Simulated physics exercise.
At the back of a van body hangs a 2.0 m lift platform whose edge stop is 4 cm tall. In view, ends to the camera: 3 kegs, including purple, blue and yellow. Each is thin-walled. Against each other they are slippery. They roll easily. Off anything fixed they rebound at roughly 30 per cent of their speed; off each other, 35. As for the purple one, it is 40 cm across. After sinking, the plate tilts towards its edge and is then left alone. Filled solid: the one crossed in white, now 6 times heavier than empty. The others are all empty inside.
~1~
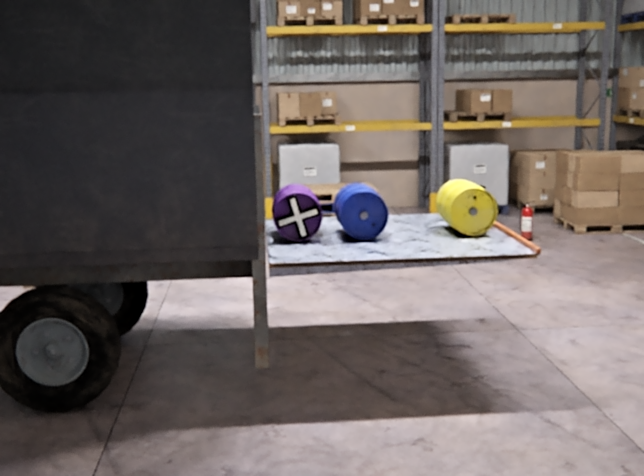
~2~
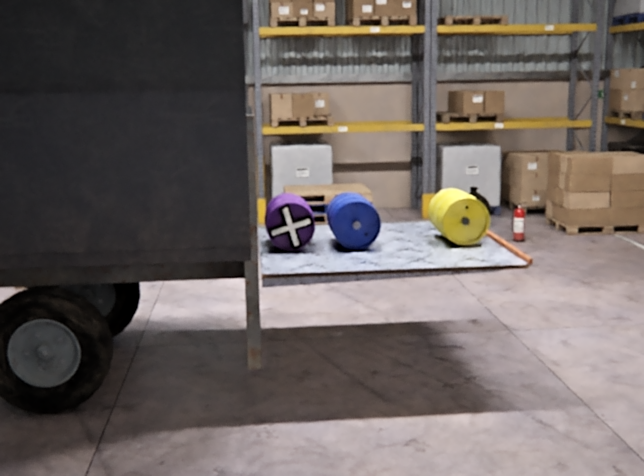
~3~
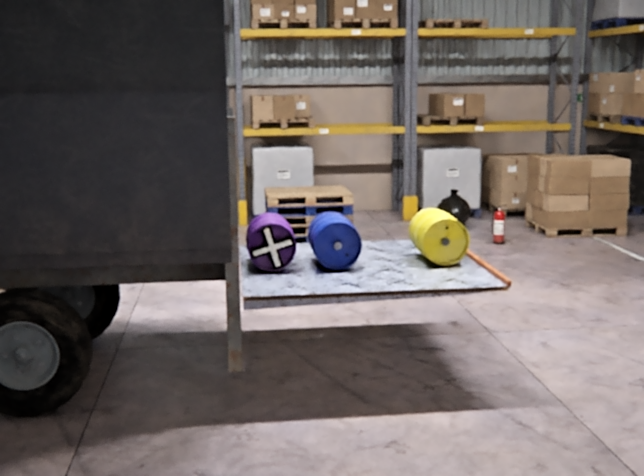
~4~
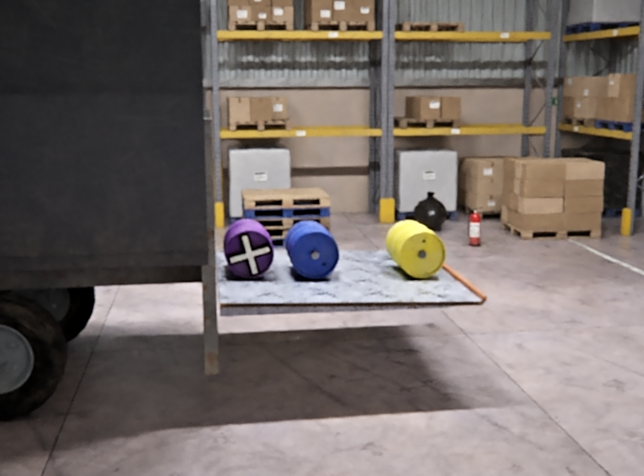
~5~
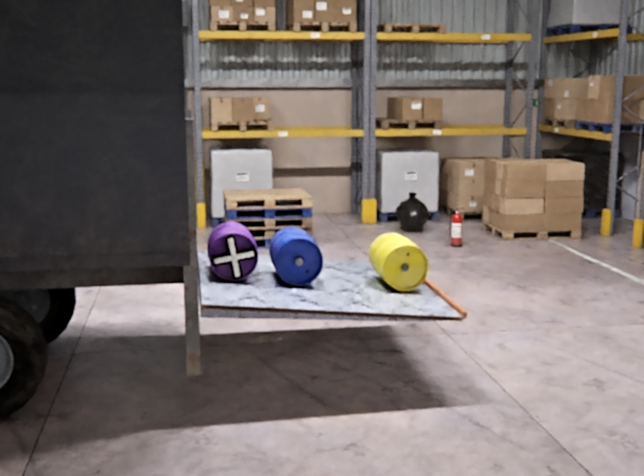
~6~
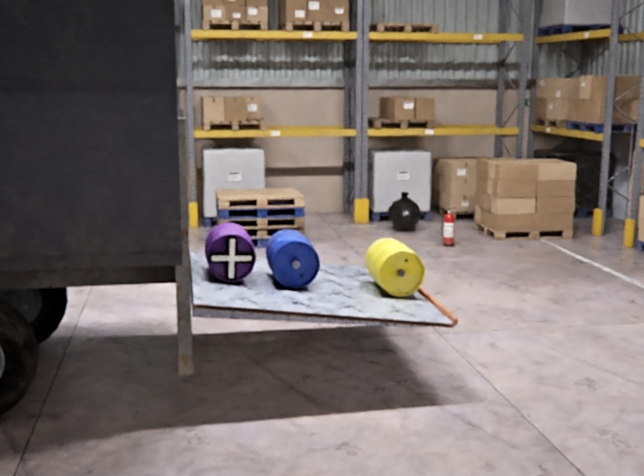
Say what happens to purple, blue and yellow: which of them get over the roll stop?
The purple keg jumps the stop, the blue jumps the stop, the yellow jumps the stop.
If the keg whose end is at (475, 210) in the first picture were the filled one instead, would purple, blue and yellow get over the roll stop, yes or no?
For that swap, purple would not get away, blue would not get away, and yellow would not get away.
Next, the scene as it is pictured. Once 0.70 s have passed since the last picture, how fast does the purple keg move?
It moves at about 0.8 m/s.
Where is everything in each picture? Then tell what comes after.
The first frame shows purple at (298, 218), blue at (364, 216), yellow at (474, 212); plate level; stop at (539, 251); white cross at (298, 218).
The second frame shows purple at (291, 227), blue at (357, 225), yellow at (467, 222); plate level.
The third frame shows purple at (272, 248), blue at (338, 246), yellow at (447, 242); plate level.
The fourth frame shows purple at (250, 255), blue at (315, 255), yellow at (423, 255); plate tilted 2°; stop at (485, 298).
The fifth frame shows purple at (234, 258), blue at (299, 262), yellow at (406, 268); plate tilted 6°.
The sixth frame shows purple at (232, 259), blue at (296, 265), yellow at (403, 274); plate tilted 7°; stop at (456, 321).
Then, 0.70 s after the last picture, purple is on the plate, 130 cm from the stop, rolling right; blue is on the plate, 80 cm from the stop, rolling right; yellow is on the plate, 10 cm from the stop, rolling left; 0 of 3 are off.
Then, 1.60 s after the last picture, purple is on the plate, 60 cm from the stop, rolling right; blue is on the plate, 20 cm from the stop, rolling right; yellow is over the stop and falling; 1 of 3 is off.
Then, 2.60 s after the last picture, purple is over the stop and falling; blue is off the lift, on the ground; yellow is off the lift, on the ground; 3 of 3 are off.
At rest (5.90 s after the last picture), purple is on the ground; blue is on the ground; yellow is on the ground; 3 of 3 are off.
